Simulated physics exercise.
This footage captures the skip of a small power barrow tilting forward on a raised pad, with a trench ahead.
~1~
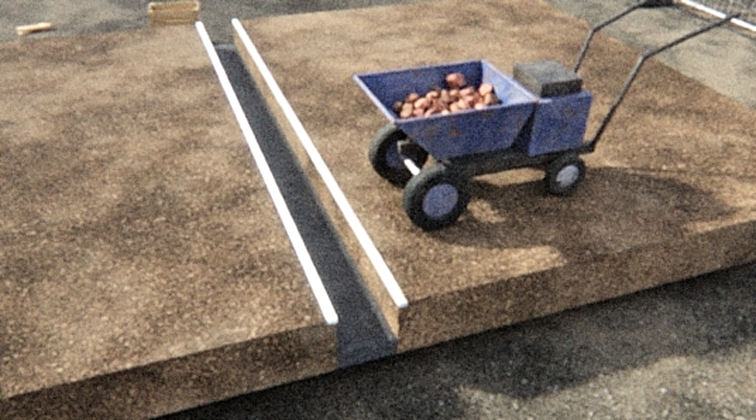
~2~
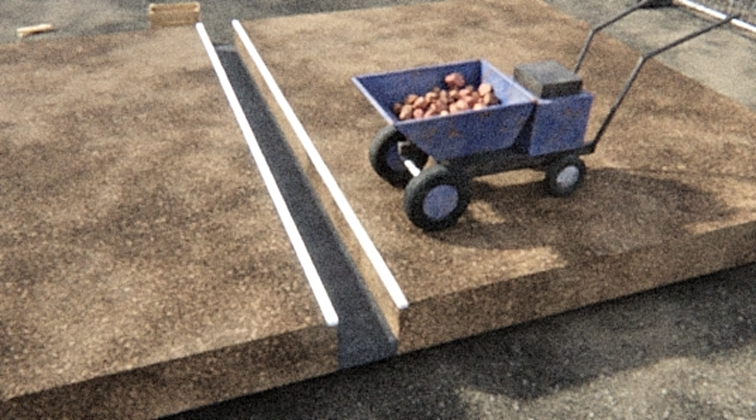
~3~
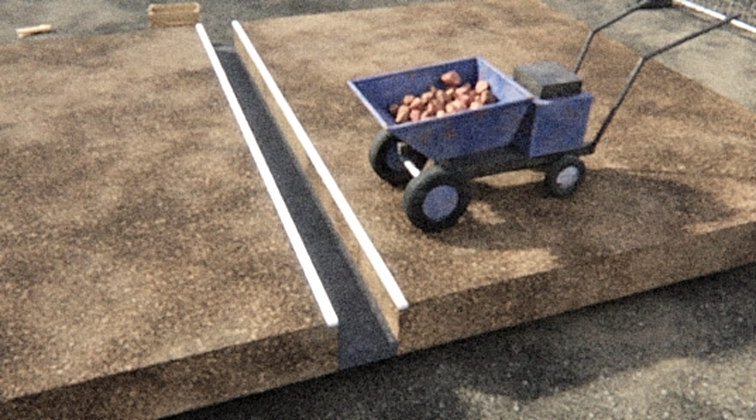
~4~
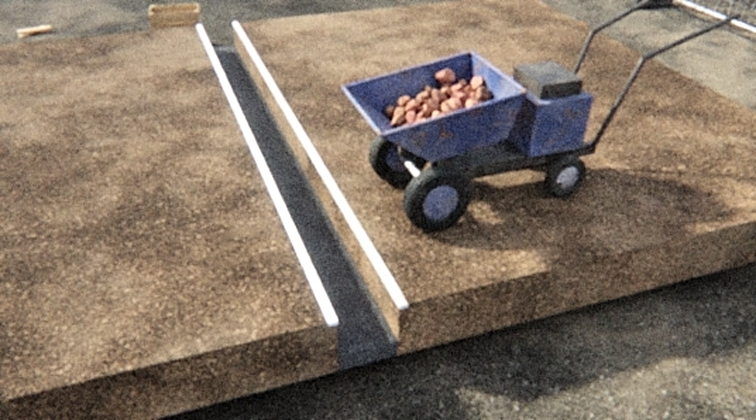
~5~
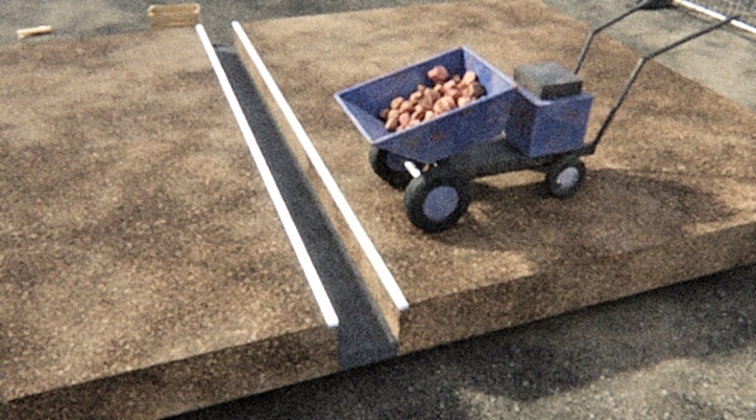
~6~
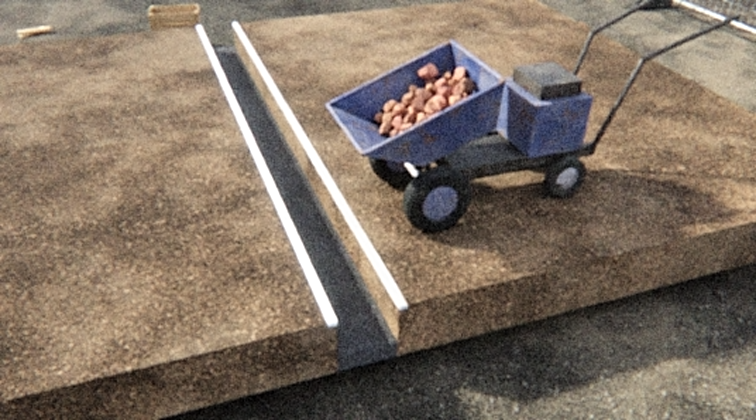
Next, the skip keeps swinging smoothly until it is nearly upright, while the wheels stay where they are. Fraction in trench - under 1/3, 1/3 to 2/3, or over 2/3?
I'd say better than two thirds of it lands in the trench.
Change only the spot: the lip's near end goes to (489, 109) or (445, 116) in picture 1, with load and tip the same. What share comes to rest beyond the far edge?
Try 1: 0 %. Try 2: 0 %.
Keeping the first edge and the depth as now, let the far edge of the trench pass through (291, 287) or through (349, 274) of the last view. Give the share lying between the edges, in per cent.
Roughly 100 % first, 0 % second.
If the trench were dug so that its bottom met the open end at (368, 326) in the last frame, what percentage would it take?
Around 50 per cent.
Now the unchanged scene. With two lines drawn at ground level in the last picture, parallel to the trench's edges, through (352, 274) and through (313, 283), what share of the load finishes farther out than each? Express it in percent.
Respectively 70 and 0 percent.
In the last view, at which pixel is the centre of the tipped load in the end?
Somewhere around (315, 250) in the last picture.
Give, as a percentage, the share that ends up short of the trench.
Around 0 %.
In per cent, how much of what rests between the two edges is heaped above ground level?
About 0 per cent.
Just after the last frame, skip tipped steeply; every one in the skip.
A moment on, skip tipped right over; the larger part in the skip; roughly a quarter in or heaped over the trench.
Further on, skip tipped right over; just a few in the skip; almost all in or heaped over the trench; just a few beyond it.
When it is over, skip tipped right over; almost all in or heaped over the trench; just a few beyond it.
